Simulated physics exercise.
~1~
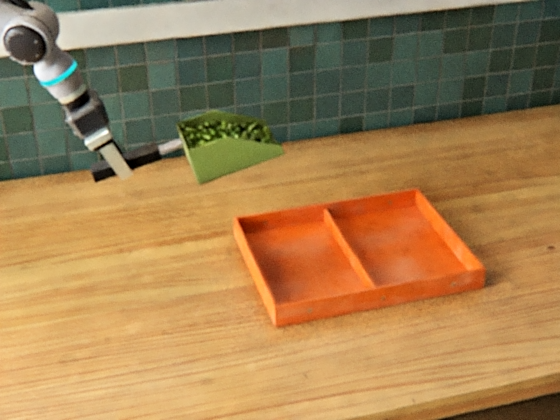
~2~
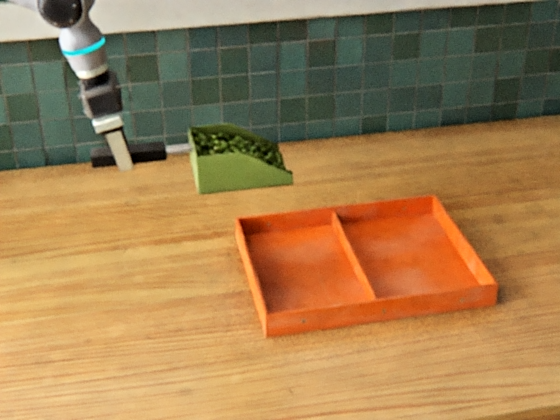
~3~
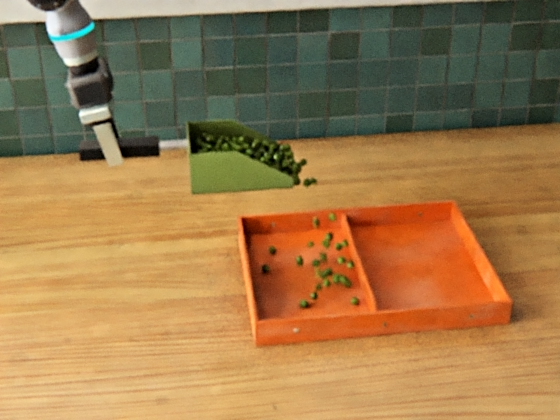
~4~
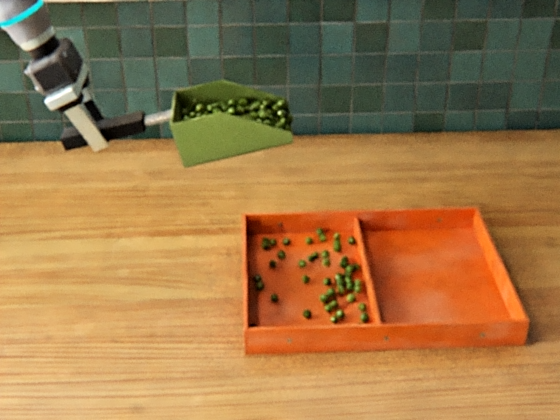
A robot arm tips some green beads from a scoop into an orange tray's left compartment.
